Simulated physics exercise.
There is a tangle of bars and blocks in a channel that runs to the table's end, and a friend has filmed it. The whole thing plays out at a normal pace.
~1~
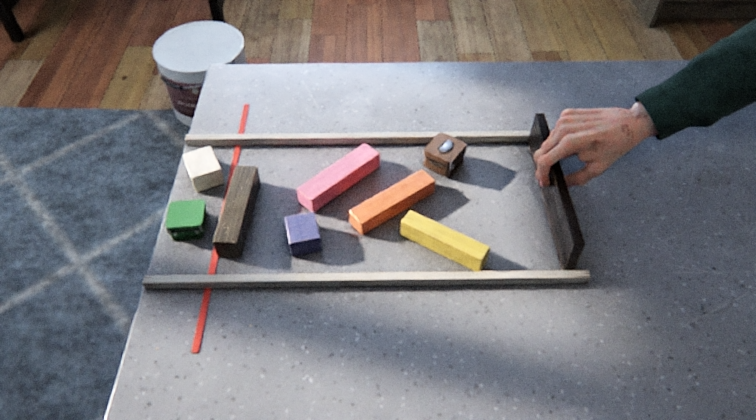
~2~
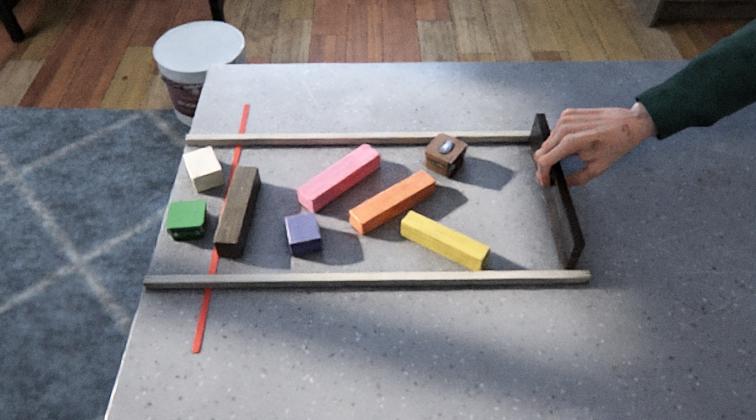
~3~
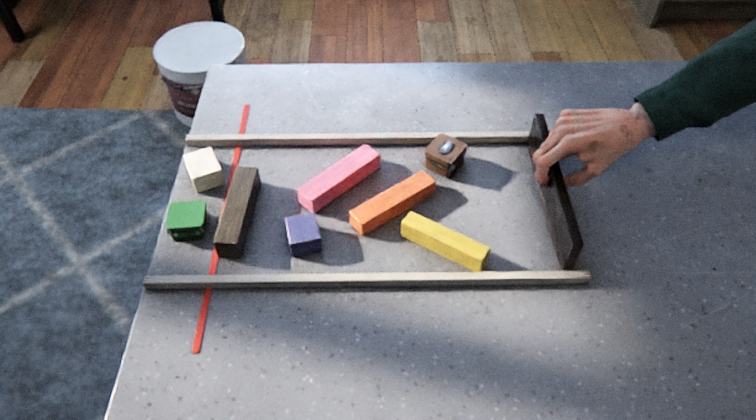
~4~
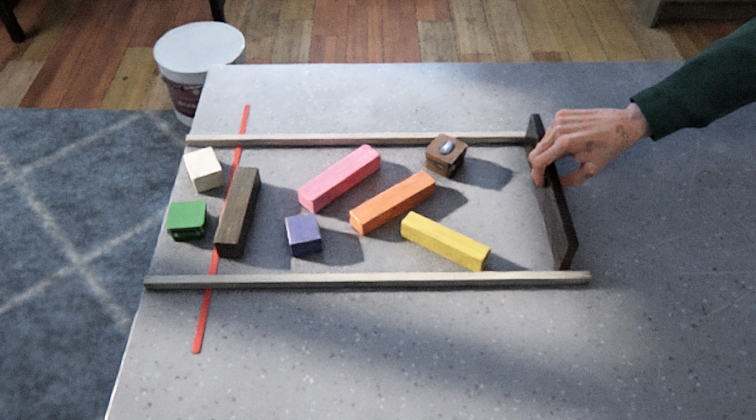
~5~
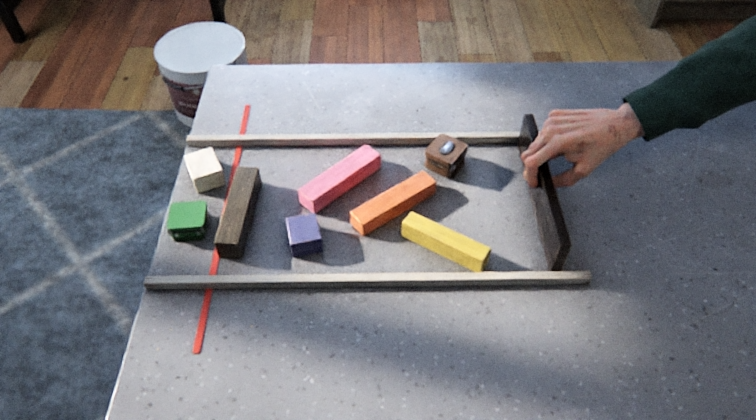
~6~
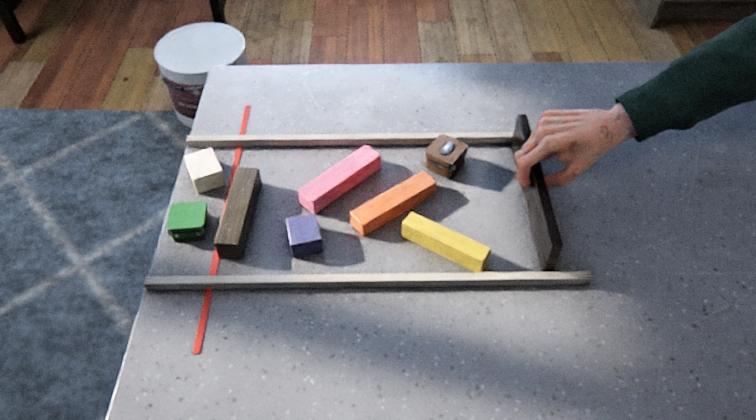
A hand in a dark green sleeve slides an upright dark board a short way left between two pale rails on a grey tabletop, seen from above at an angle. Between the rails lie pink, orange, yellow and dark brown bars, a purple block and a brown case, with white and green blocks at left near a red tape line. The bars and blocks stay still, as does the camera.
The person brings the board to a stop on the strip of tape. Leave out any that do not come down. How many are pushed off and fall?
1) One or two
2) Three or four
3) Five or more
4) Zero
Three or four.
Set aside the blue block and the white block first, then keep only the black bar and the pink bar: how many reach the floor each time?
Count: 2 (first case); 1 (second).
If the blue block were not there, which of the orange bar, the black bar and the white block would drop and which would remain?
Note: Orange bar is on by the end; black bar is off by the end; white block is off by the end.
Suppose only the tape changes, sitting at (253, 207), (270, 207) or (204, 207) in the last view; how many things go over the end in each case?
You'd get 2, then 0, then 4.
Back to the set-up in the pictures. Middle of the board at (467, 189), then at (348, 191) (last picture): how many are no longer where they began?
That gives 2 for the first and 5 for the second.
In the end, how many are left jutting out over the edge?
I'd put it at 1.
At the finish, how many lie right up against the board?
The number is 2.
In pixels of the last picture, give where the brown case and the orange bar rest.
Roughly (218, 160), and the other roughly (195, 208).
Soon after, none off yet; green case at rest near (190, 222); white block at rest near (205, 171); black bar at rest near (240, 211).
Then, none off yet; green case moved about its own width near (161, 221); white block moved a little near (185, 167); black bar moved a little near (192, 214).
At rest, the number that fall off is three or four; fallen, black bar, white block and green case.
